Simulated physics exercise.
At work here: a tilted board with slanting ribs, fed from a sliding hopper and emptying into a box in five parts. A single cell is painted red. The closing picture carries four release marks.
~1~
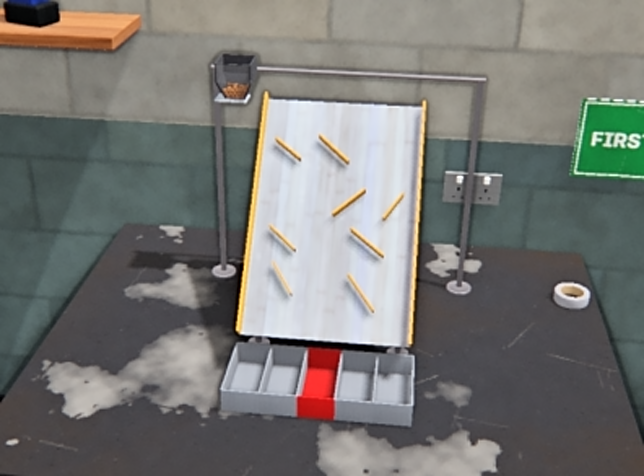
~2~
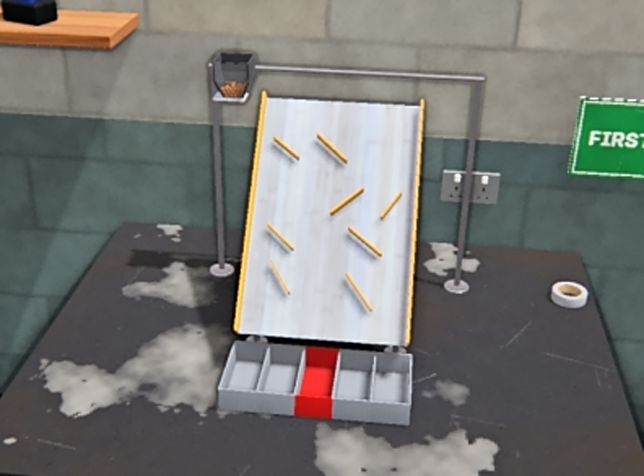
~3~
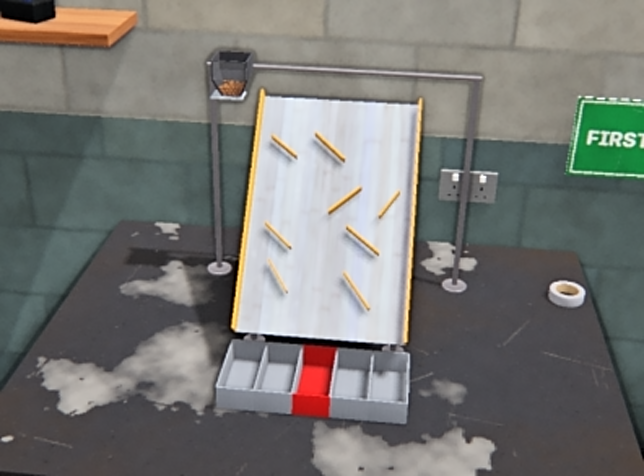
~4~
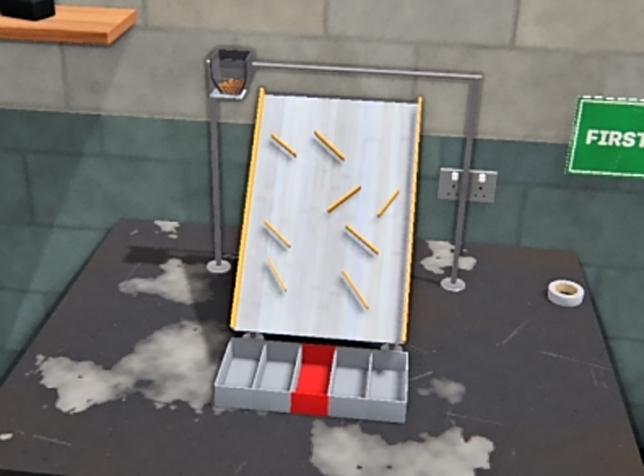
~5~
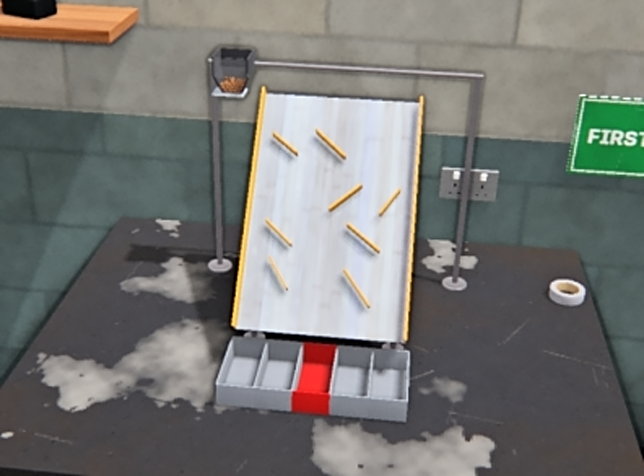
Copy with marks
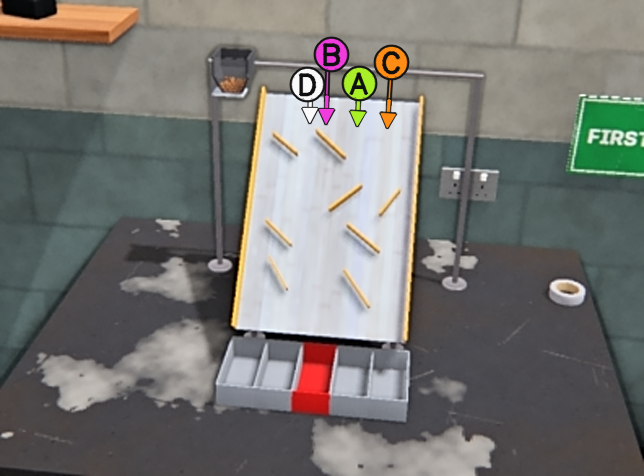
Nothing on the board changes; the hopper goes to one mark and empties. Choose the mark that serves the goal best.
D beats the others.
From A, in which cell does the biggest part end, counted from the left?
It is the fifth one.
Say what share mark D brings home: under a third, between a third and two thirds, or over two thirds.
Mark D gives between a third and two thirds.
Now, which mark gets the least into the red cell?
Here it is mark C.
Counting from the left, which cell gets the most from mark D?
The third from the left.
On the marked copy, mark A meets the board at (357, 120); mark B meets the board at (326, 118); mark C meets the board at (387, 122); mark D meets the board at (309, 117).
With A, about a quarter in the red cell, about two thirds in other cells.
With B, about a quarter in the red cell, about two thirds in other cells, a stray few outside the box.
With C, a stray few in the red cell, nearly all in other cells, a small part outside the box.
With D, about half in the red cell, about a third in other cells, about a quarter outside the box.
